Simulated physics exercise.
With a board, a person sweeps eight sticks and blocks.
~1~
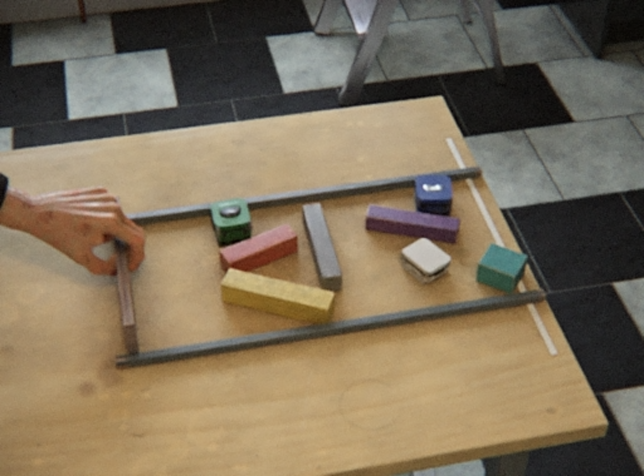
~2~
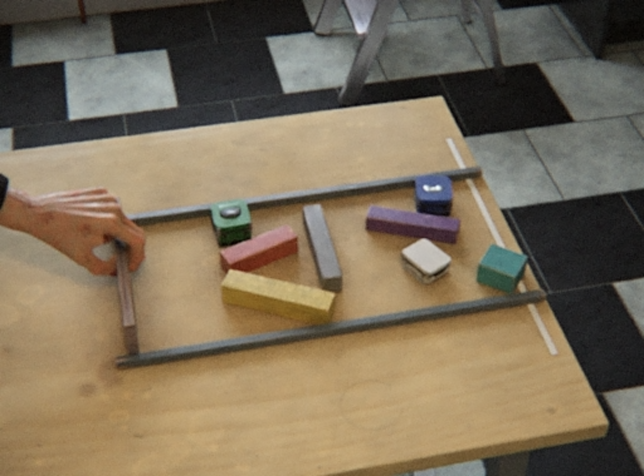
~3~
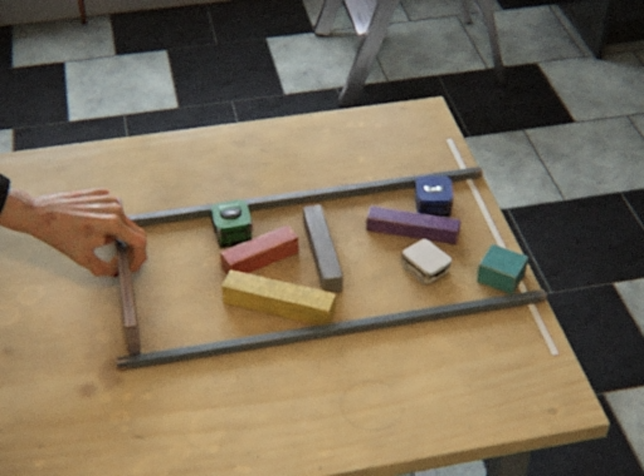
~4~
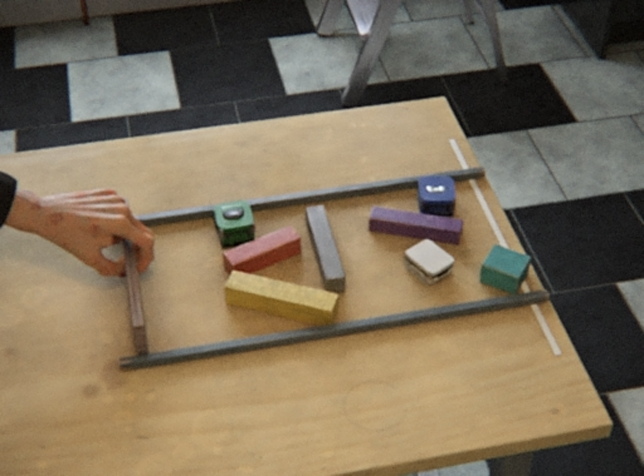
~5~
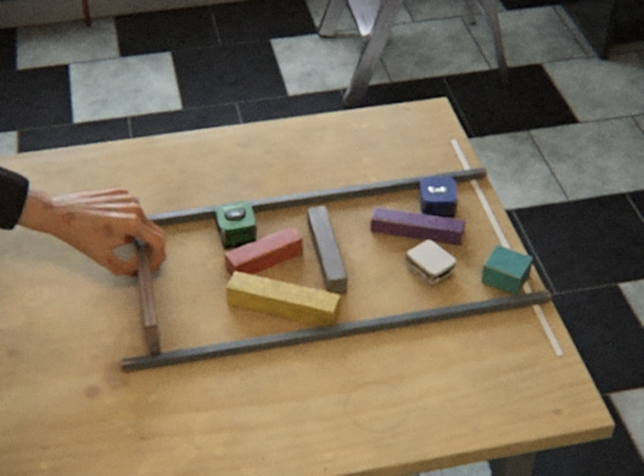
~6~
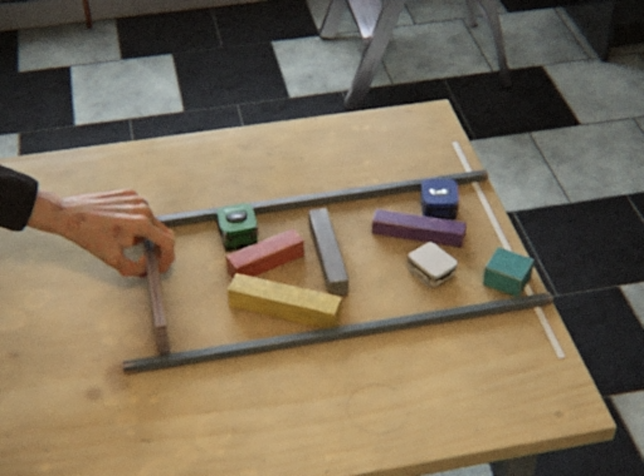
A hand slides a brown board slightly right between two rails toward colored blocks.
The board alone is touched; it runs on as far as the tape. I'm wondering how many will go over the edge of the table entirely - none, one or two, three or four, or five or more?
I'd say five or more of them.
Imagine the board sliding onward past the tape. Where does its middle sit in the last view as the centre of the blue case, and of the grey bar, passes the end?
I'd say about (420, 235) for the first one and about (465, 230) for the second.
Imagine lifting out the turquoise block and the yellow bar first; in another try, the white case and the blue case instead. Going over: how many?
The number fallen is 5, and in the other try 5.
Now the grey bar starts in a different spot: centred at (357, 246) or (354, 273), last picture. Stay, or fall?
First place: It goes off the edge; second place: It goes off the edge.
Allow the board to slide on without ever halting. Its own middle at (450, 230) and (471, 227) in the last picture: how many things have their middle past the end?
At the first spot the count is 3, and at the second it is 5.
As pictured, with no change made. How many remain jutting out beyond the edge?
Expected count: 1.
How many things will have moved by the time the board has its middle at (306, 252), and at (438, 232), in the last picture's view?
At the first spot 5, then 8.
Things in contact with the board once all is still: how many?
So the total is 1.
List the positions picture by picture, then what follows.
Turquoise block (502, 269); blue case (433, 196); purple bar (412, 224); board (124, 273); tape (496, 235), in the first picture.
Blue case (433, 197); white case (426, 263), in the second picture.
Purple bar (413, 225); grey bar (322, 248), in the third picture.
Turquoise block (505, 269); board (133, 274), in the fourth picture.
Blue case (438, 198); green case (236, 225), in the fifth picture.
Turquoise block (509, 272); blue case (439, 200); purple bar (419, 228); board (154, 275); tape (502, 238), in the sixth picture.
Early on, none off yet; turquoise block at rest near (509, 272); blue case at rest near (439, 200); purple bar at rest near (419, 228).
A while later, none off yet; turquoise block at rest near (509, 272); blue case moving near (445, 200); purple bar travelled a little near (466, 228).
Further along, none off yet; turquoise block leaning a little near (544, 258); blue case leaning well over near (524, 213); purple bar leaning well over near (540, 243).
Finally, the number that fall off is five or more; lost, red bar, yellow bar, grey bar, white case, purple bar, blue case and turquoise block.
